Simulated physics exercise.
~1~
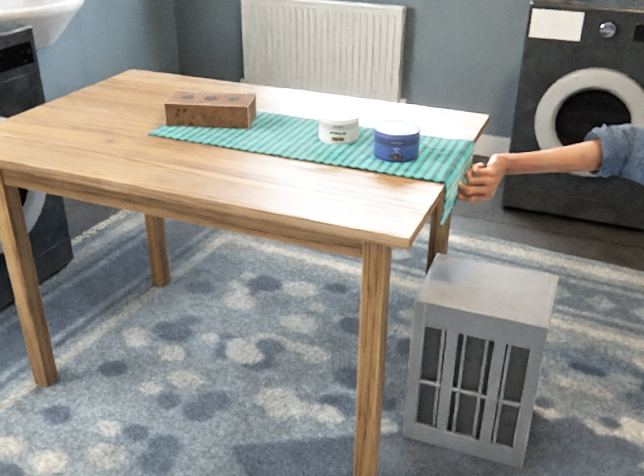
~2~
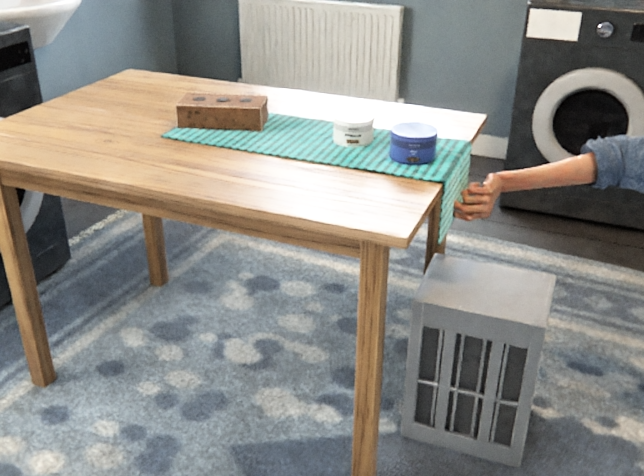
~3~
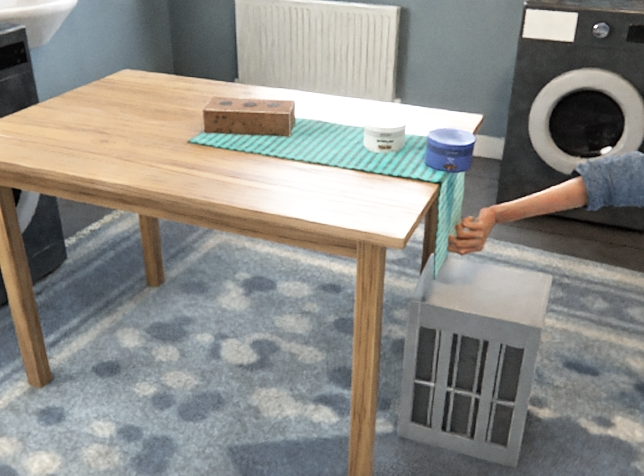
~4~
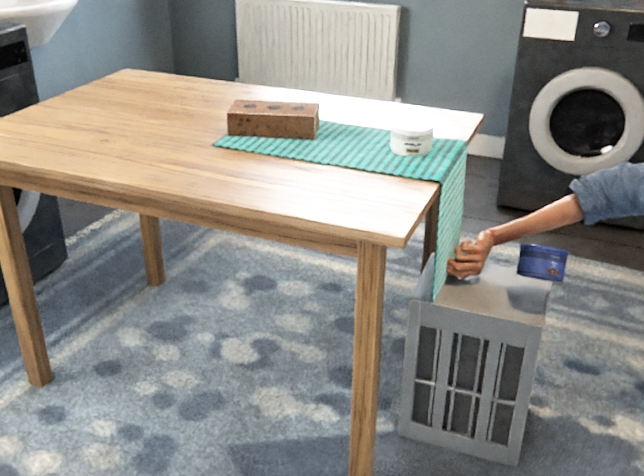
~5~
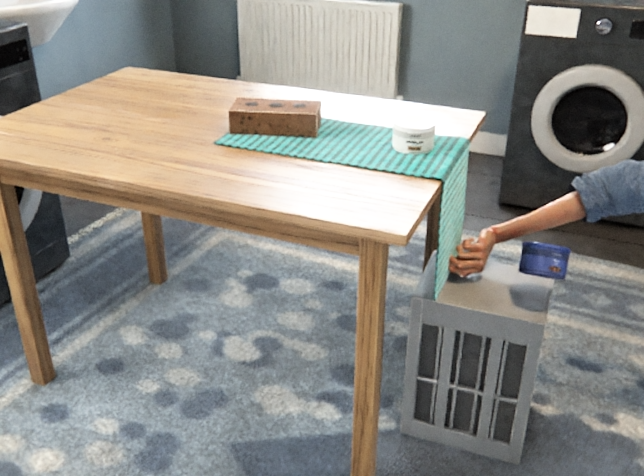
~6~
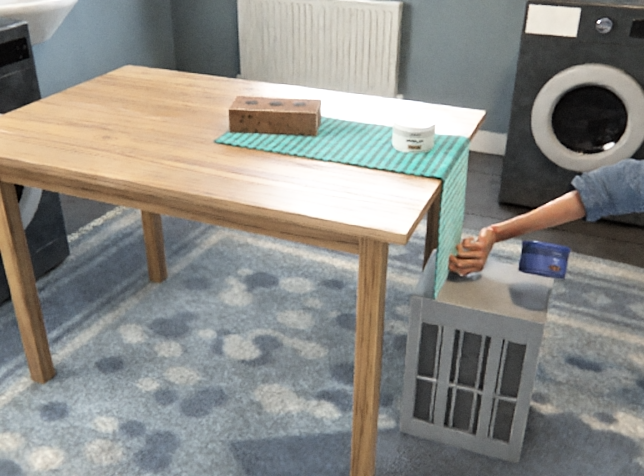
Turquoise towel drawn down by a hand, carrying brick and tubs rightward until the blue tub drops onto the grey crate.
